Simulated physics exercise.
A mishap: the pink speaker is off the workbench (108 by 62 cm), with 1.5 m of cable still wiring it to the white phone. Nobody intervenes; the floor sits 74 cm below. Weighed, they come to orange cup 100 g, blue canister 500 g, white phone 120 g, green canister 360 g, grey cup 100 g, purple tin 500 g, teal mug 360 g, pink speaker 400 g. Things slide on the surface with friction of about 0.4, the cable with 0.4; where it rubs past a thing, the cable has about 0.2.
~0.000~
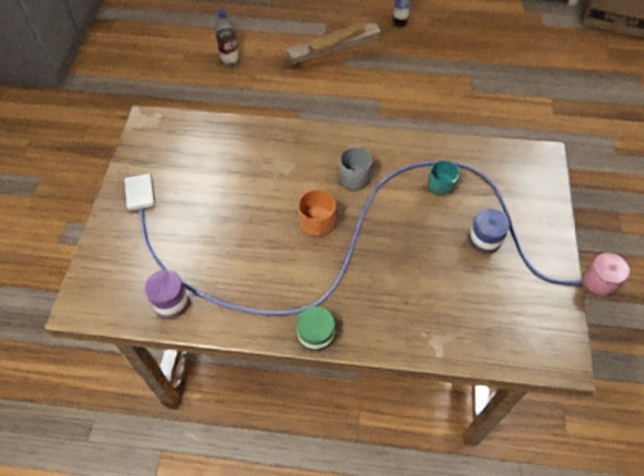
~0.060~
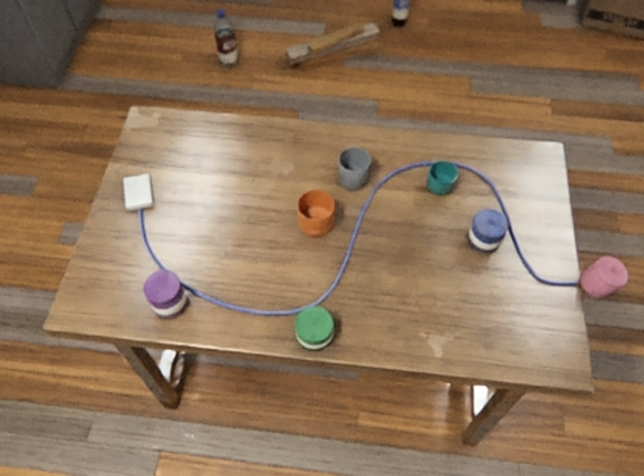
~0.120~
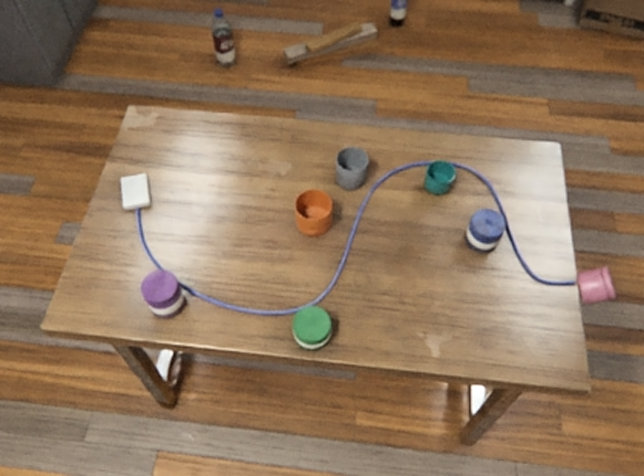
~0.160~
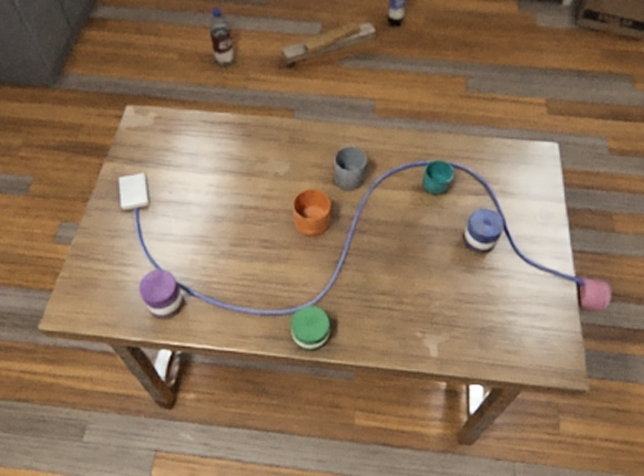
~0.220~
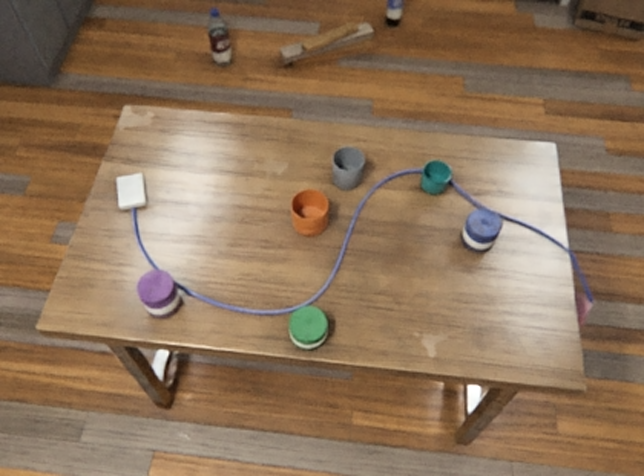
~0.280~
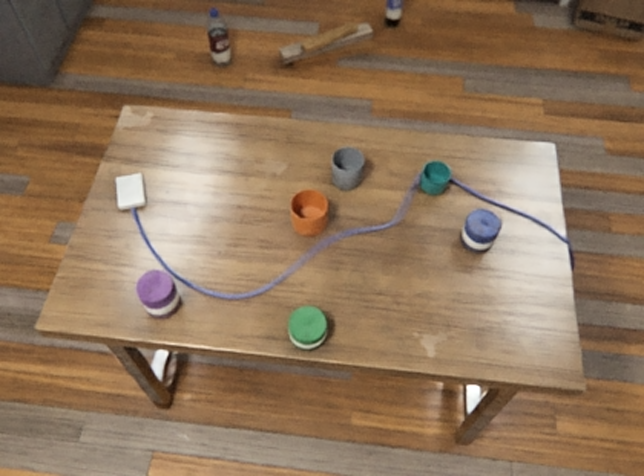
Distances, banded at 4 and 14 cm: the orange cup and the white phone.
Result: Orange cup high, white phone high.
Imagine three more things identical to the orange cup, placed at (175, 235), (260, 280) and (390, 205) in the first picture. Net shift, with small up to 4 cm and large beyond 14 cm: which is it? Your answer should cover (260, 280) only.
There it moves a long way.
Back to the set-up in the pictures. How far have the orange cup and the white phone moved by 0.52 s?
The orange cup is 10 cm out and the white phone is 10 cm out.
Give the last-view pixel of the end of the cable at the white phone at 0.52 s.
Around (204, 190).
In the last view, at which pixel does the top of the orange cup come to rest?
Around (304, 124).
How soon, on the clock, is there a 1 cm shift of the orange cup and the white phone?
On the clock, orange cup 0.40 s and white phone 0.40 s.
At 0.5 s, the cable's tail end at (204, 190); white phone 12 cm off its start, orange cup 12 cm off its start, pink speaker over the edge.
At 0.7 s, the cable's tail end at (270, 194); white phone 28 cm off its start, orange cup 23 cm off its start, pink speaker over the edge.
At 1.0 s, the cable's tail end at (276, 194); white phone 30 cm off its start at (259, 201), orange cup 23 cm off its start at (304, 124), pink speaker over the edge.
At 1.2 s, the cable's tail end at (276, 194); white phone 30 cm off its start, orange cup 23 cm off its start, pink speaker over the edge.
At 2.4 s, the cable's tail end at (276, 194); white phone 30 cm off its start at (259, 201), orange cup 23 cm off its start at (304, 124), pink speaker over the edge, teal mug 2 cm off its start at (440, 179).
